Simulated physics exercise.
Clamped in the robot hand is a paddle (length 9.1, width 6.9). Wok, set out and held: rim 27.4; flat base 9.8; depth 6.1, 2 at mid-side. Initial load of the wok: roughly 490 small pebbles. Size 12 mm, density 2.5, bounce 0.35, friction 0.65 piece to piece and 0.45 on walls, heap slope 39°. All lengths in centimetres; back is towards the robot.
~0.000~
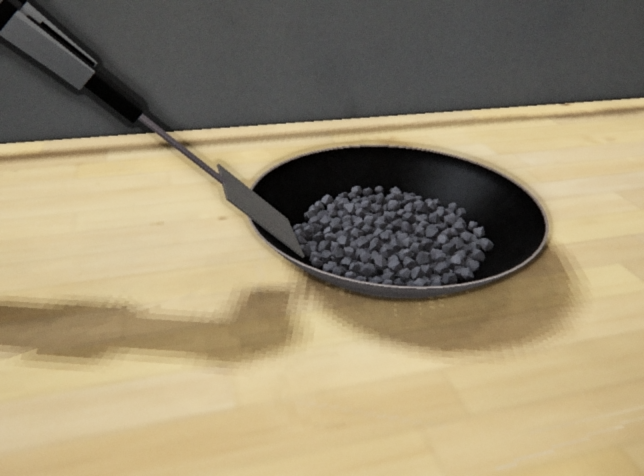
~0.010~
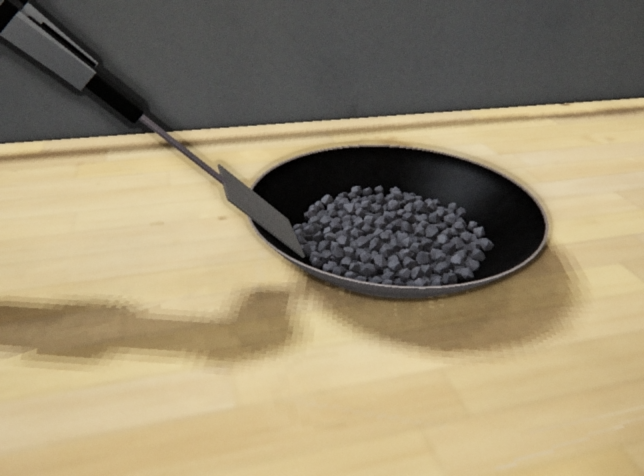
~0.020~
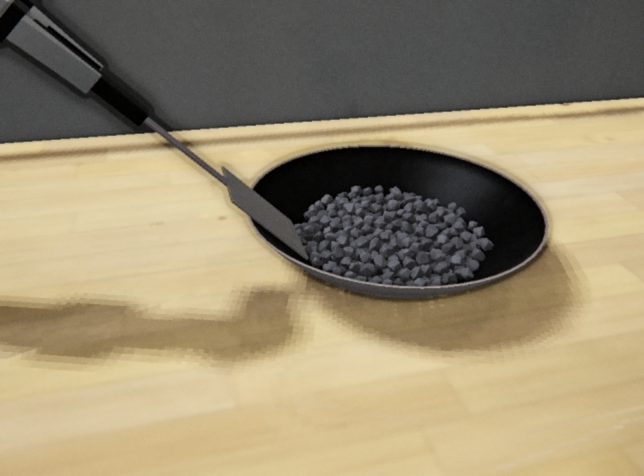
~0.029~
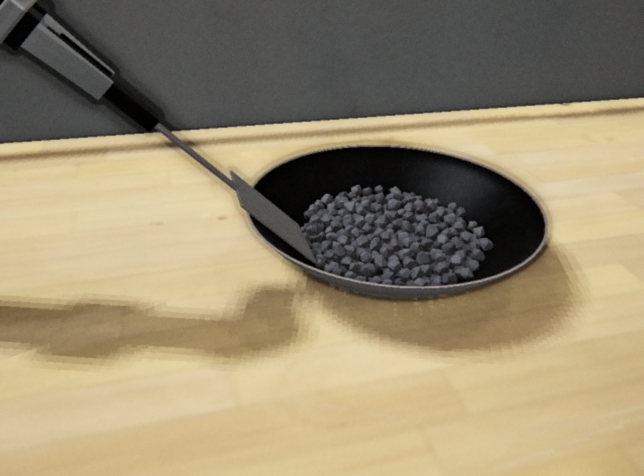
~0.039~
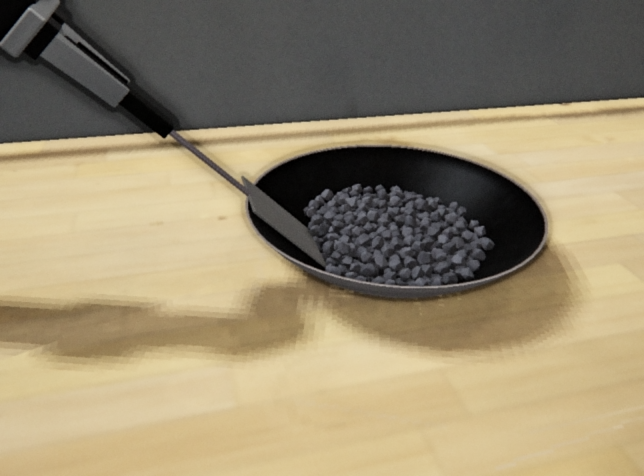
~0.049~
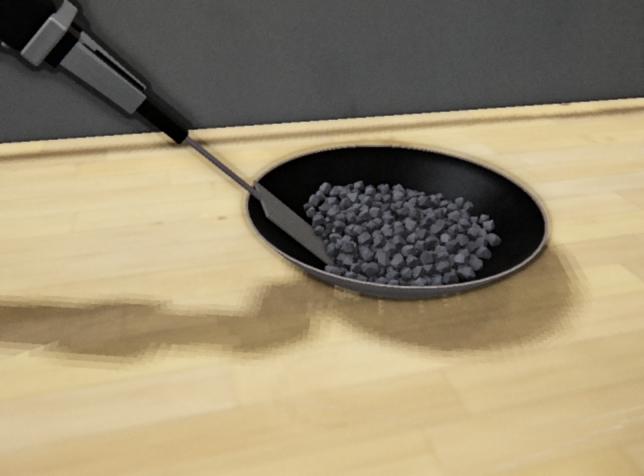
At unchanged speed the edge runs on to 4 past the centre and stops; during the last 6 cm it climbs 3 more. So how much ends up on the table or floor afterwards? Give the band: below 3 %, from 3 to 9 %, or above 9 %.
From 3 to 9 %.
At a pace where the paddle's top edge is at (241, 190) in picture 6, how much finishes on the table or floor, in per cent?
I'd say around 0 per cent.
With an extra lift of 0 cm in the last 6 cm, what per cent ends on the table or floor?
Roughly 10 per cent.
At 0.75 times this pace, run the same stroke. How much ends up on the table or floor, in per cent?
Around 5 percent would finish on the table or floor.
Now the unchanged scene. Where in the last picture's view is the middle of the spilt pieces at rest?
Roughly (603, 218).
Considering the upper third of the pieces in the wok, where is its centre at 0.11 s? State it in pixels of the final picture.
(446, 206).
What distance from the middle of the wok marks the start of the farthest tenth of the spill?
Radial distance: Approx. 35 cm.
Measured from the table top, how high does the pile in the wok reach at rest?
Peak at rest, approximately 8.0 centimetres.
After 0.08 s, sloping 46°, highest piece 7 above the table; 487 in the wok.
After 0.11 s, sloping 46°, highest piece 9 above the table; 482 in the wok, 5 on the blade or in flight.
After 0.32 s, sloping 46°, highest piece 8 above the table; 463 in the wok, 21 on the table or floor, 3 on the blade or in flight.
After 1.37 s, sloping 46°, highest piece 8 above the table; 463 in the wok, 24 on the table or floor.
In the end, 463 in the wok, 24 on the table or floor. That is 5 % on the table or floor.
